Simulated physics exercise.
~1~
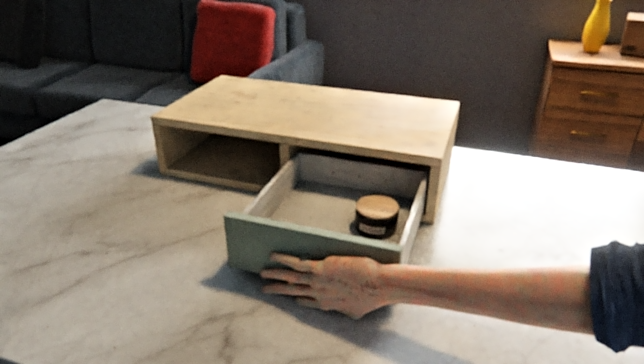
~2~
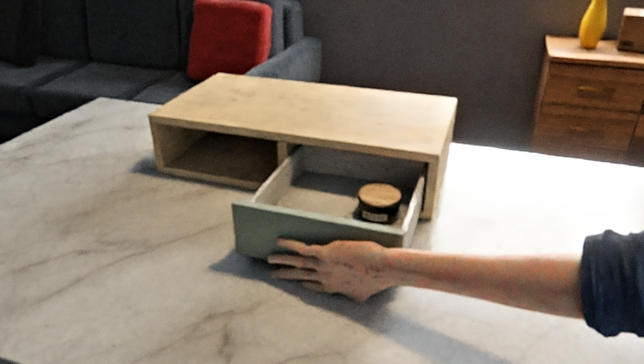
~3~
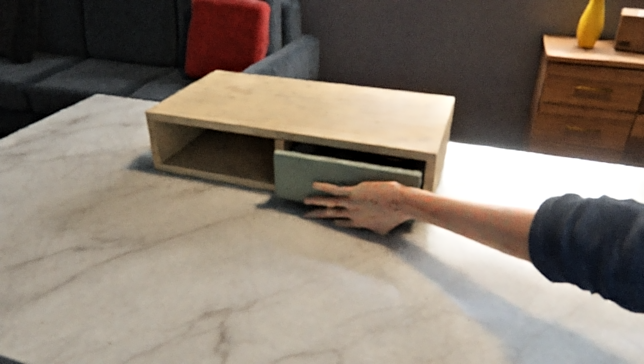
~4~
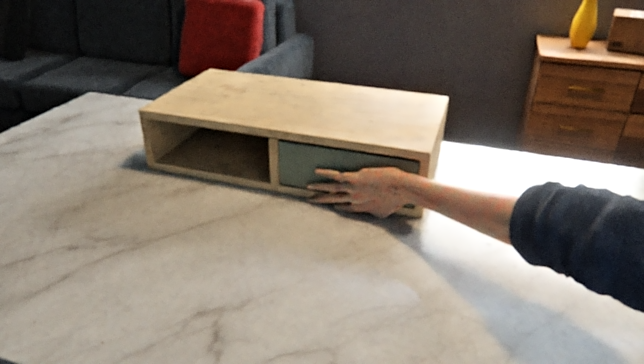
At the start, a low wooden cabinet sits on a marble-patterned tabletop, its green-fronted drawer pulled well out and a small black jar with a light lid resting inside. A hand reaching in from the right lies against the drawer's front. The hand pushes the drawer inwards, slightly at first, and the jar rides along with it. It keeps pushing until the drawer is nearly in and the jar disappears from view, while the cabinet stays in place. Finally the drawer shuts flush with the cabinet, the hand still resting on its front.
